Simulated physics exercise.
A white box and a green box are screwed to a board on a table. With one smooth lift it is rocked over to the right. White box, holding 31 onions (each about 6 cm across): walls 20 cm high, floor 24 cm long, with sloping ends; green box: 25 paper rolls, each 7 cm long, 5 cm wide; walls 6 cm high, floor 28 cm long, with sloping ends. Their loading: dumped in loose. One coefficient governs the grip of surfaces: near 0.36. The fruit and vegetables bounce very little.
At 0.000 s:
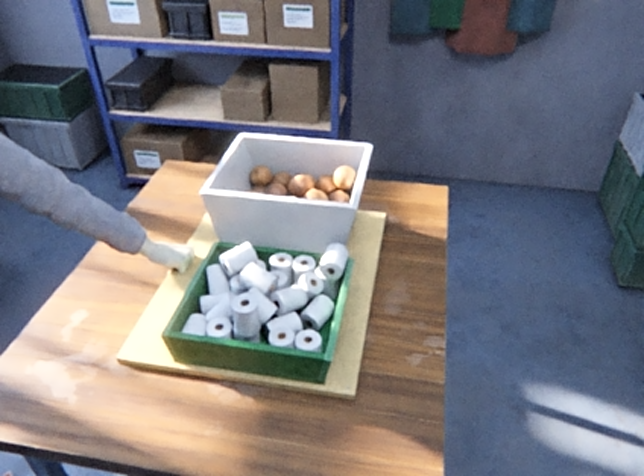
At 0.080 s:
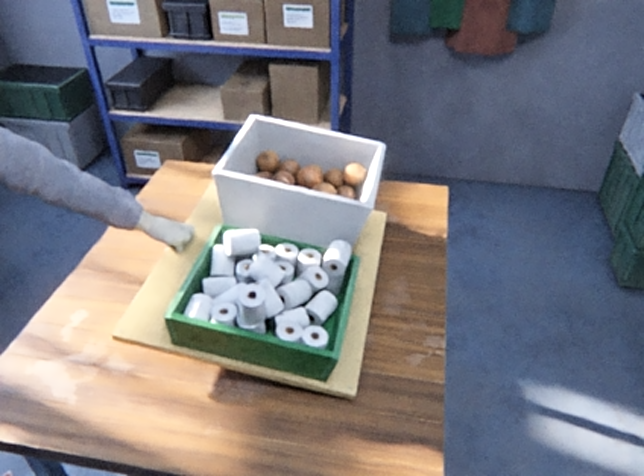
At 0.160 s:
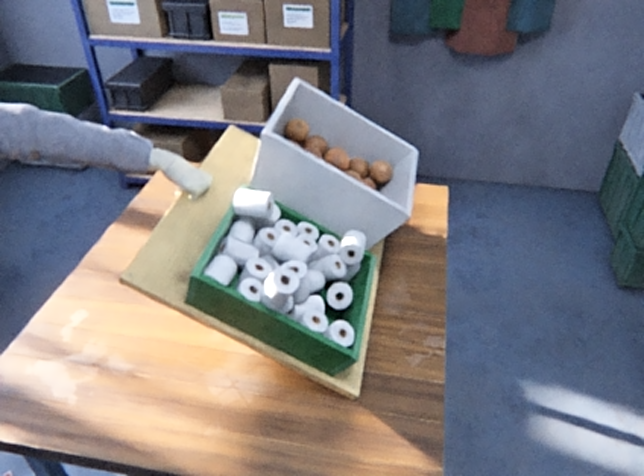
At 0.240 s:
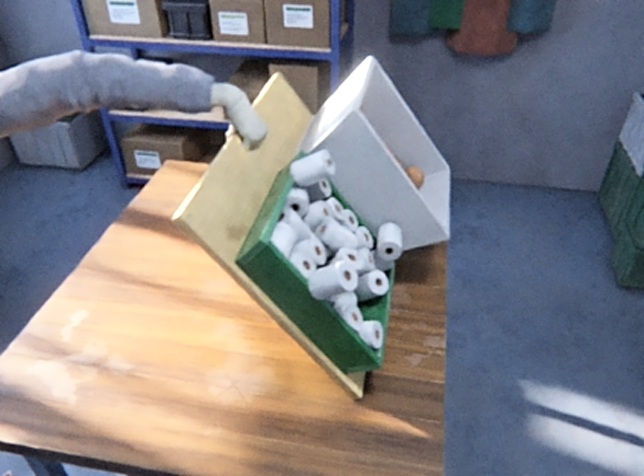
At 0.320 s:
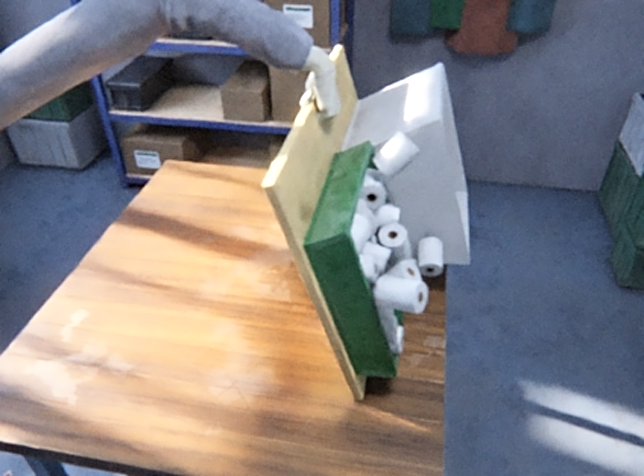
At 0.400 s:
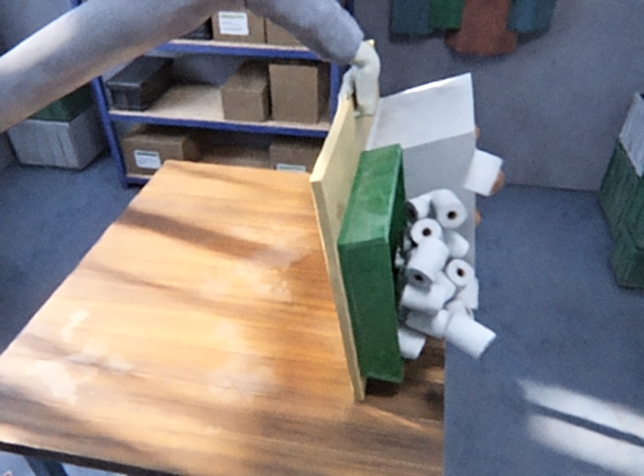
Gloved hand tilting a board with a white box of onions and a green box rightward, paper rolls tumbling out.
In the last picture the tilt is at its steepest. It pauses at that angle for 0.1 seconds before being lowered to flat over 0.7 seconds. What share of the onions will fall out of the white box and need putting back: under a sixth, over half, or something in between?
It spills beyond half.
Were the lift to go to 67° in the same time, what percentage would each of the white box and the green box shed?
Then the white box sheds 40 %, while the green box sheds 80 %.
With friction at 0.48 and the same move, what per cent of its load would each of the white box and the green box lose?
White box 80, green box 100 per cent.
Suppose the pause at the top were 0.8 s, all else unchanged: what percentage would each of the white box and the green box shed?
That would cost white box 100 per cent of its load and green box 100 per cent.
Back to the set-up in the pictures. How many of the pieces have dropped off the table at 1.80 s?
Estimate - about 45 in total.
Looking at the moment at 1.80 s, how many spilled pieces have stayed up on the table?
Roughly 3.
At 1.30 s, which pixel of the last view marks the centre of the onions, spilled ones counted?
Centred roughly at (568, 452).
After 0.62 s, tilt 75°; the white box is down by 21 of 31 and the green box is down by 24 of 25.
After 0.90 s, tilt 32°; the white box is down by 24 of 31 and the green box is down by 24 of 25.
After 1.30 s, tilt 0°; the white box is down by 24 of 31 and the green box is down by 24 of 25.
When it is over (at 1.80 s), the white box is down by 24 of 31 and the green box is down by 24 of 25. Asked share, 24 of 31, 77 per cent.
